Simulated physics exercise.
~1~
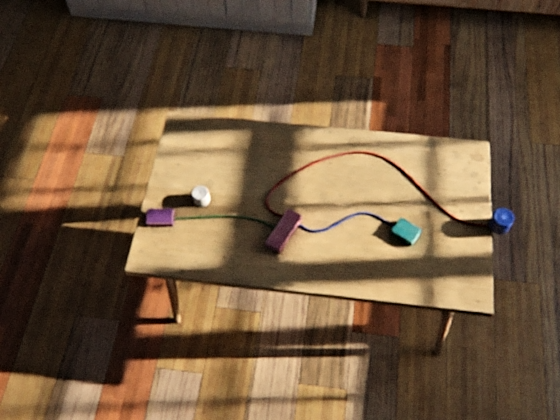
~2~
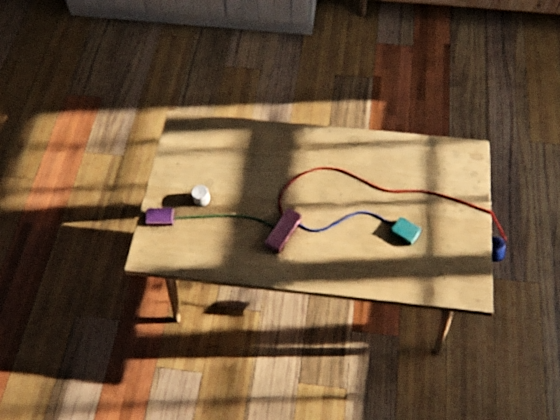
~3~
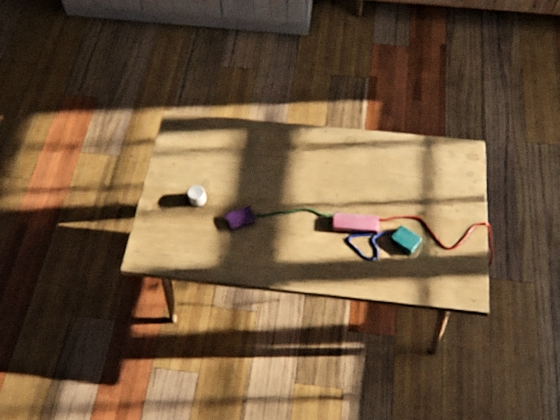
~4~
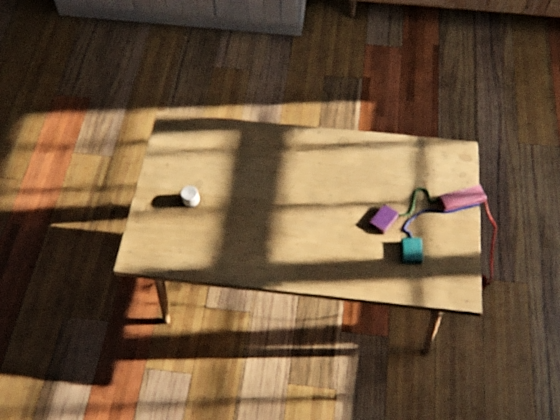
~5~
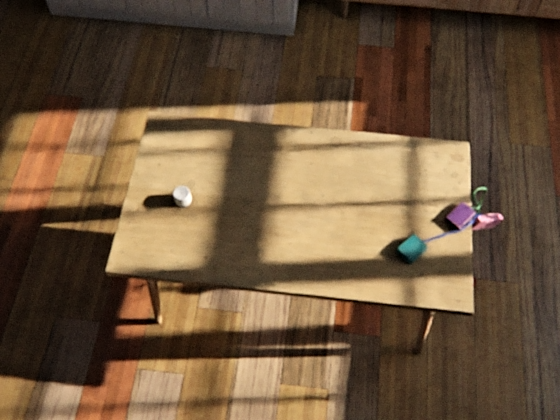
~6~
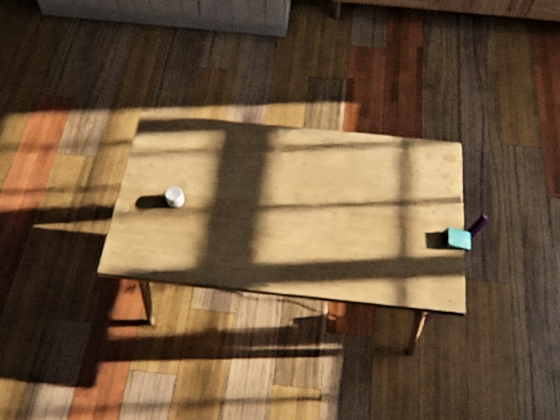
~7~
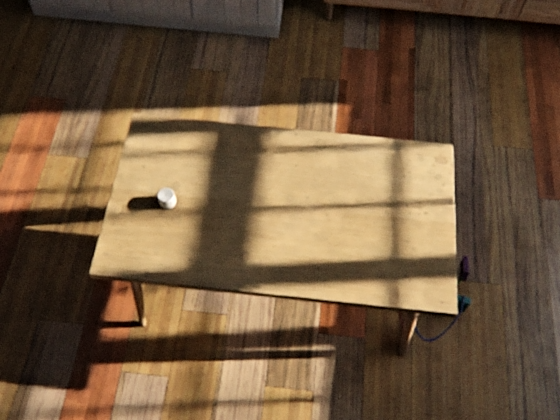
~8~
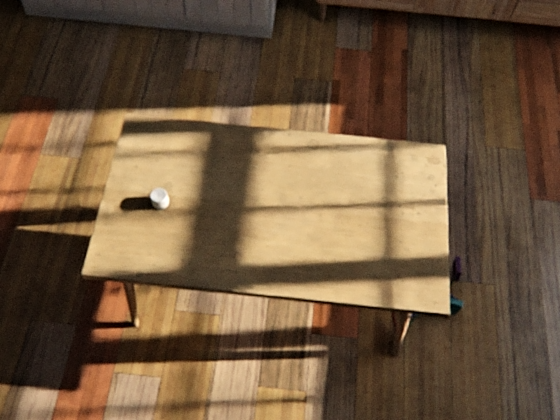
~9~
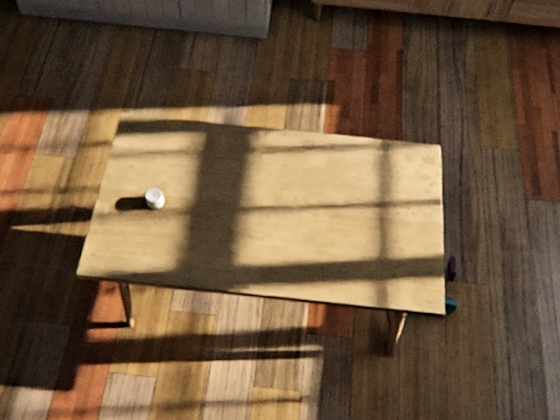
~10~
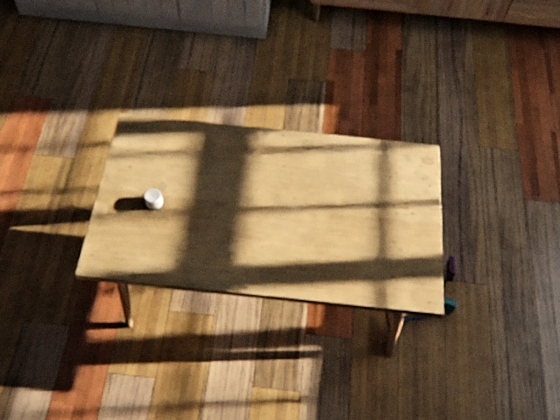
A blue object drops off a table's right side, dragging all the cabled blocks over too.
